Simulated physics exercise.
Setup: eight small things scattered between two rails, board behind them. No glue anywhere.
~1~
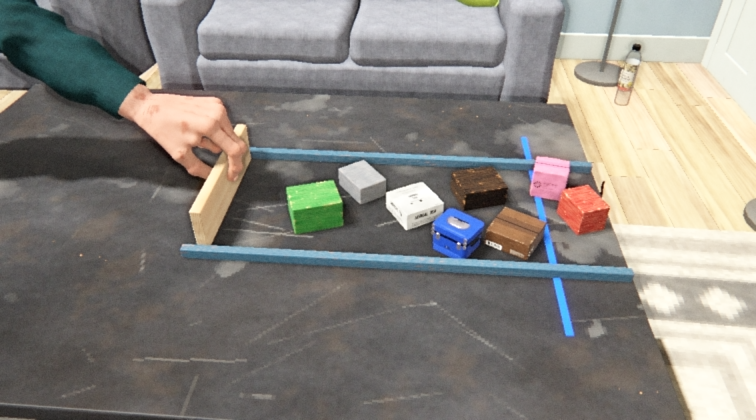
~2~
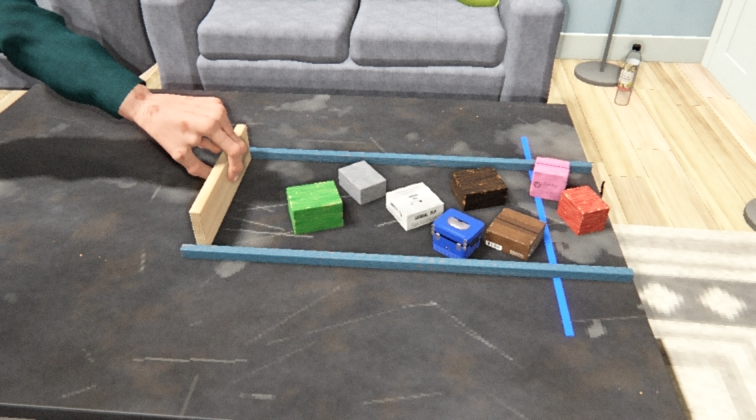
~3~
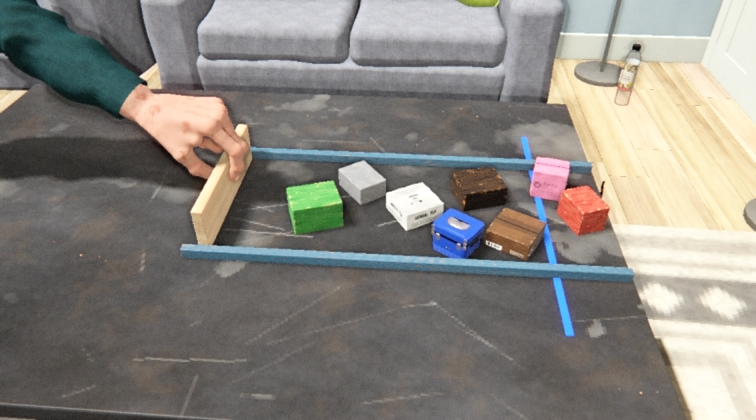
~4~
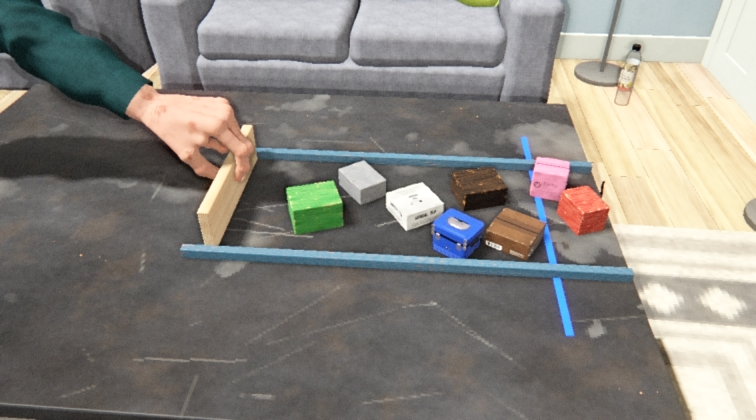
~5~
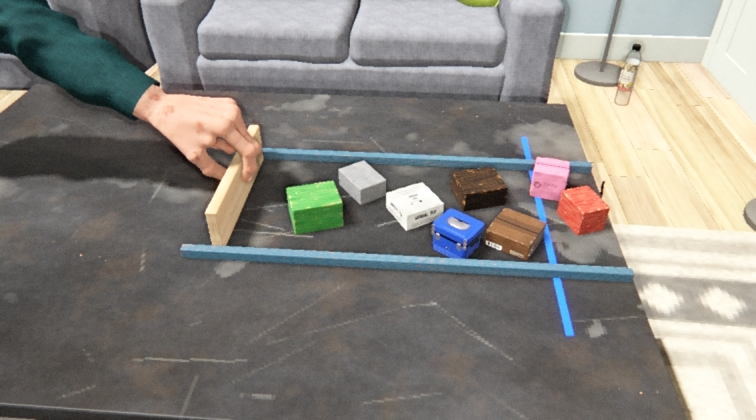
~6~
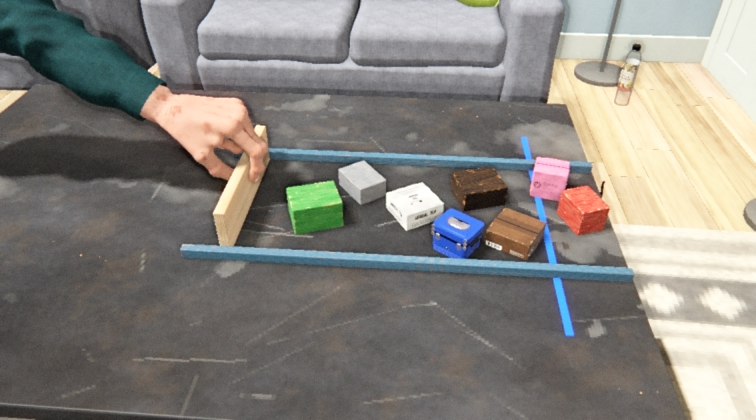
On a dark table, a hand slides a wooden board slightly right toward small boxes.
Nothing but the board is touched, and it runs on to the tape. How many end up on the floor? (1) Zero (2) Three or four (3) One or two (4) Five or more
Three or four (2).
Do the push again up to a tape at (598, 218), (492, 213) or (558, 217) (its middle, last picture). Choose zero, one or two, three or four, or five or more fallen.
Results per position - more than four / none at all / 3 or 4.
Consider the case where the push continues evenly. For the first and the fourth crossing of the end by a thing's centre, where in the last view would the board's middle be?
It sits around (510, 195) and after that around (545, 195).
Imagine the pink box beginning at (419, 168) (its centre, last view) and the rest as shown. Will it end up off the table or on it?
From that position it keeps its spot.
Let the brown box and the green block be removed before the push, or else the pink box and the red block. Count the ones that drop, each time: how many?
Count: 1 (first case); 1 (second).
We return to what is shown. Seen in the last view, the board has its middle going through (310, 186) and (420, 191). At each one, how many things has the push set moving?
I get 1 at the one place and 6 at the other.
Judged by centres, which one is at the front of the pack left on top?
Result - foremost is the blue case.
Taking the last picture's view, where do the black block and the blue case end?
The black block comes to rest at (585, 178), and the blue case comes to rest at (625, 249).
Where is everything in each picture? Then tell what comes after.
Red block (583, 210); pink box (550, 179); brown box (516, 233); board (224, 182); tape (542, 216), in the first picture.
Pink box (549, 179); blue case (457, 235), in the second picture.
Brown box (515, 234); grey block (362, 182), in the third picture.
Red block (583, 210); black block (478, 189), in the fourth picture.
Pink box (549, 179); white box (415, 206), in the fifth picture.
Red block (583, 210); pink box (549, 179); brown box (515, 234); board (245, 183); tape (542, 216), in the sixth picture.
A little later, none off yet; red block at rest near (583, 210); pink box at rest near (549, 179); brown box at rest near (515, 234).
When it is over, the number that fall off is three or four; down, brown box, pink box and red block.
